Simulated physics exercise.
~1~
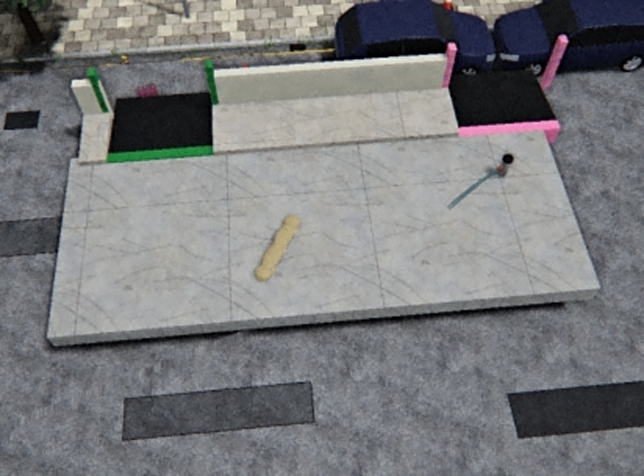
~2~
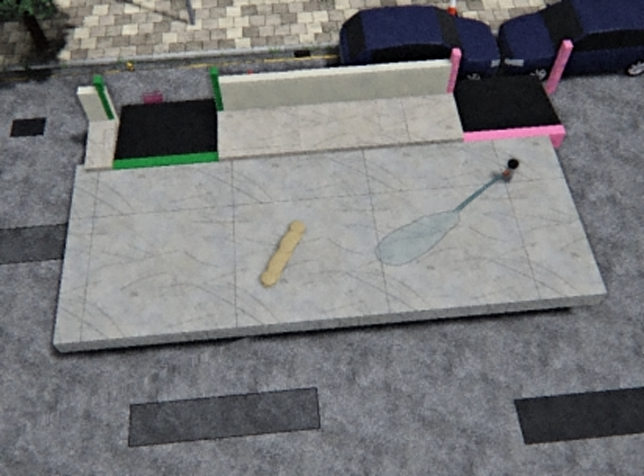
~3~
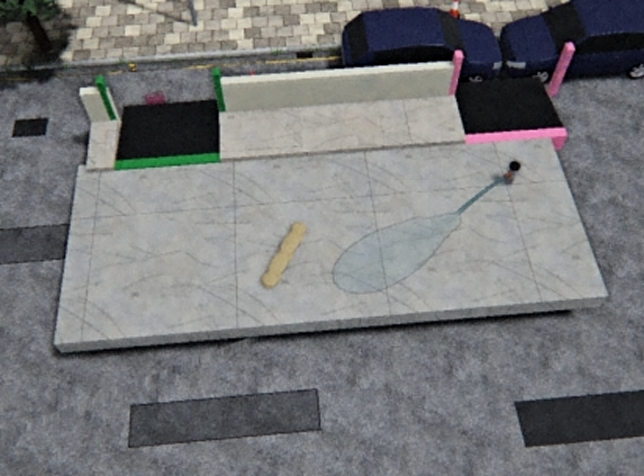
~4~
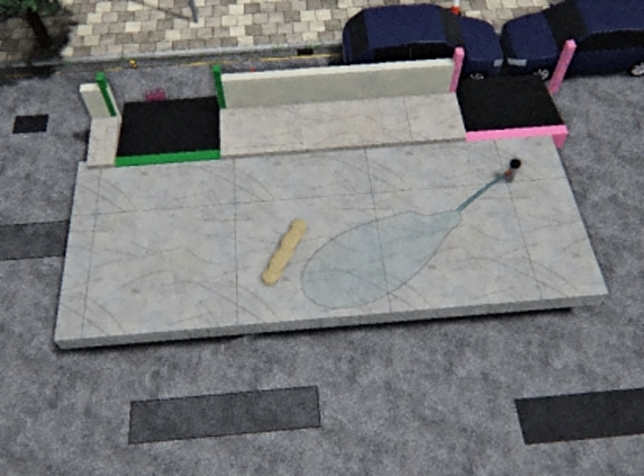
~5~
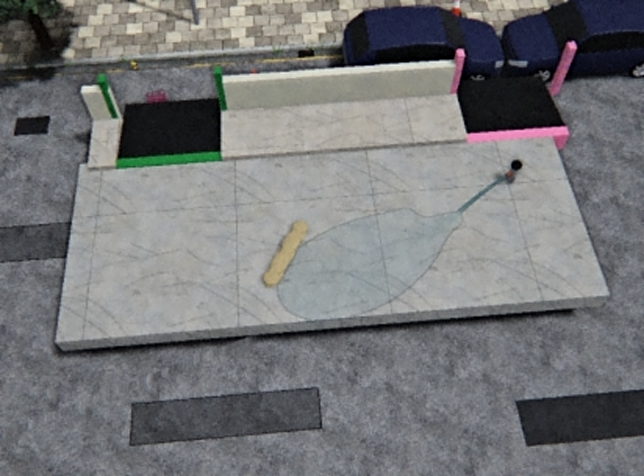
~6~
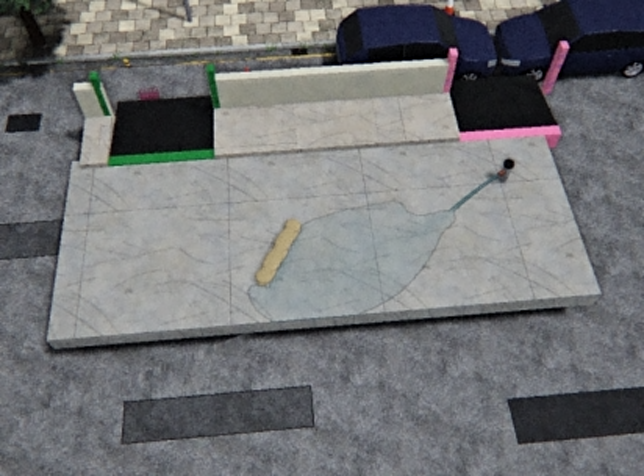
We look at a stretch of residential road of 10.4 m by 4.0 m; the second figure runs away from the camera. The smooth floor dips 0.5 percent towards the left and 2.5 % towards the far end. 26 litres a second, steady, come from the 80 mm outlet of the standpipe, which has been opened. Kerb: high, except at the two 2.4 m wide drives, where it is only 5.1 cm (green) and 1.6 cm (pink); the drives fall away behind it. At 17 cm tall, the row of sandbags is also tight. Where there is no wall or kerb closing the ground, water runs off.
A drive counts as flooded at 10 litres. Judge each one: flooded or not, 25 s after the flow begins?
Green drive: Short of the mark. Pink drive: Short of the mark.
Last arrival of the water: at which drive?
Answer: The pink drive.
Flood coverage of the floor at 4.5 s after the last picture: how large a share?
Roughly 25 per cent of the floor is wet.
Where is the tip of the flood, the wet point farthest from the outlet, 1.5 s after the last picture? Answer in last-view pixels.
Near (220, 306).
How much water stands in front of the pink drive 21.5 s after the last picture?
I'd put it at around 1.4 centimetres deep.
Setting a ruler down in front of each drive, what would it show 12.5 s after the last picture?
Green 2.5 cm, pink 0.0 cm.
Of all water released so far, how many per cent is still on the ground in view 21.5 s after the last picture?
Around 60 out of every hundred.
Then, 1.5 s after the last picture water covers 15 % of the floor and is deepest (4 cm) near (274, 278); green drive not reached, pink drive not reached.
Then, 4.5 s after the last picture water covers 25 % of the floor and is deepest (5 cm) near (274, 278); green drive not reached, pink drive not reached.
Then, 8.5 s after the last picture water covers 35 % of the floor and is deepest (5 cm) near (274, 278); green drive not reached, pink drive not reached.
Then, 12.5 s after the last picture water covers 45 % of the floor and is deepest (5 cm) near (274, 278); green drive 2.3 cm at the lowered kerb, 0 L in, pink drive not reached.
Then, 21.5 s after the last picture water covers 50 % of the floor and is deepest (5 cm) near (274, 278); green drive 3.7 cm at the lowered kerb, 0 L in, pink drive 1.3 cm at the lowered kerb, 0 L in.
